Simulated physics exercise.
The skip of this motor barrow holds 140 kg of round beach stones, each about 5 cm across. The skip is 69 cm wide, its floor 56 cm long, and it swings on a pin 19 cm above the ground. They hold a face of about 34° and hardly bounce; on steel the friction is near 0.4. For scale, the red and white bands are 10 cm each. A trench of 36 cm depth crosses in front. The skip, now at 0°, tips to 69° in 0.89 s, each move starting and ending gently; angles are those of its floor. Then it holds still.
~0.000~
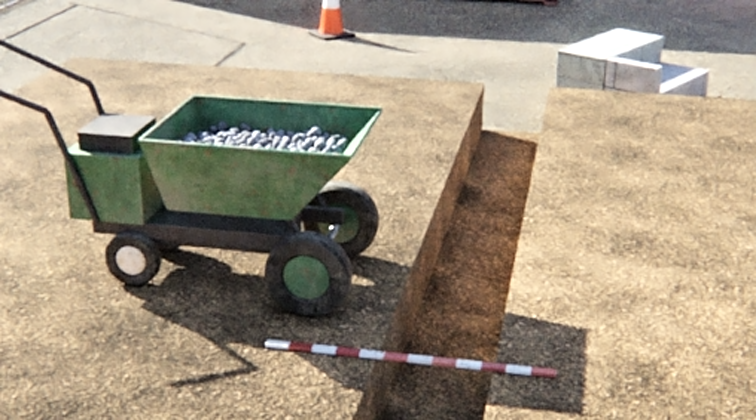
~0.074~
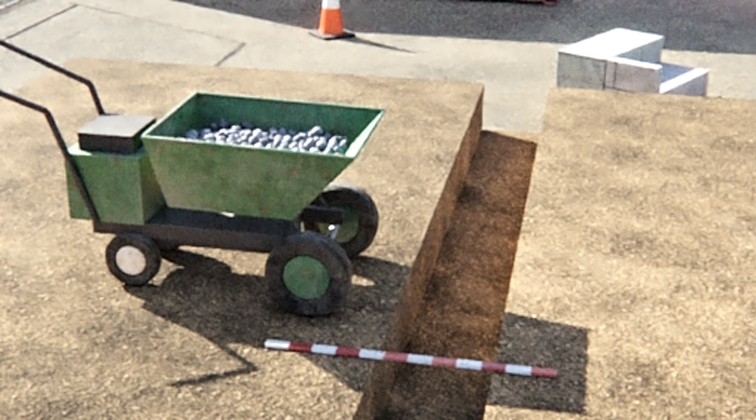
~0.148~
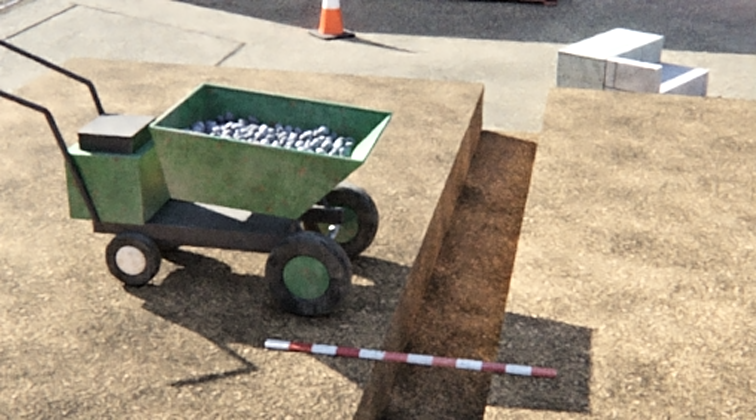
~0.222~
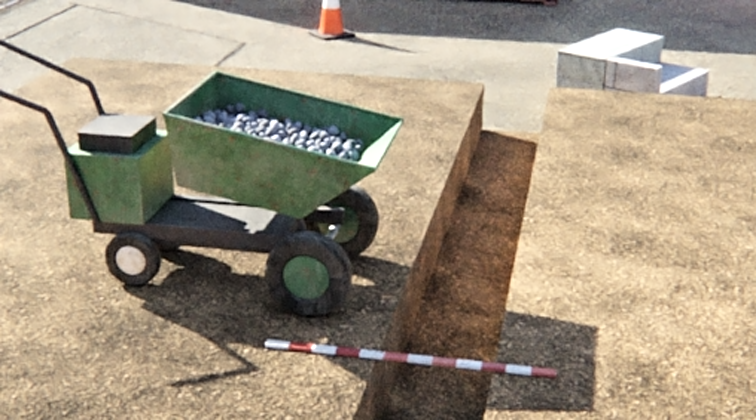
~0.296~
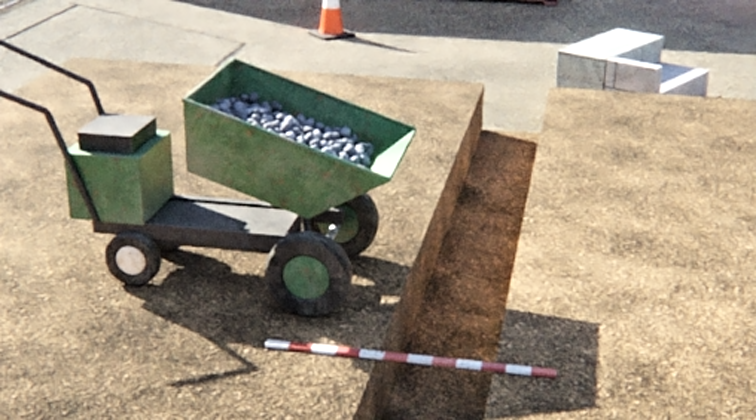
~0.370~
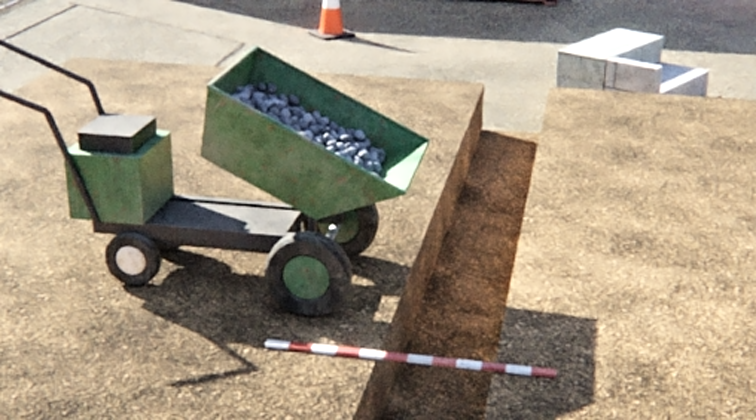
The clip shows a green motor barrow loaded with rounded grey stones, standing beside a trench and a red-and-white striped pole; its skip tilts steadily forward to the right, the rear end rising while the wheeled base stays still.
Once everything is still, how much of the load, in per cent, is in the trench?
Some 53 per cent of it.
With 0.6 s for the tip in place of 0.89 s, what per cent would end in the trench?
It would be near 40 per cent.
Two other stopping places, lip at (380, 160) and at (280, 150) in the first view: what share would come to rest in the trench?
About 25 and 100 per cent.
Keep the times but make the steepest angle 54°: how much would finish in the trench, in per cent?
Then about 45 per cent.
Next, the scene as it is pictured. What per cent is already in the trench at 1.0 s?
About 20 per cent by then.
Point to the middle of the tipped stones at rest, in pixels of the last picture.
Their middle is at about (500, 344).
After 0.7 s the floor is at 58°; 100 % in the skip; the foremost stones are at (430, 228).
After 1.0 s the floor is at 69°; 68 % in the skip, 21 % in the trench, 11 % past the trench; the foremost stones are at (537, 301).
After 1.3 s the floor is at 69°; 20 % in the skip, 35 % in the trench, 46 % past the trench; the foremost stones are at (707, 309).
After 3.3 s the floor is at 69°; 0 % in the skip, 53 % in the trench, 47 % past the trench; the foremost stones are past the picture's edge.
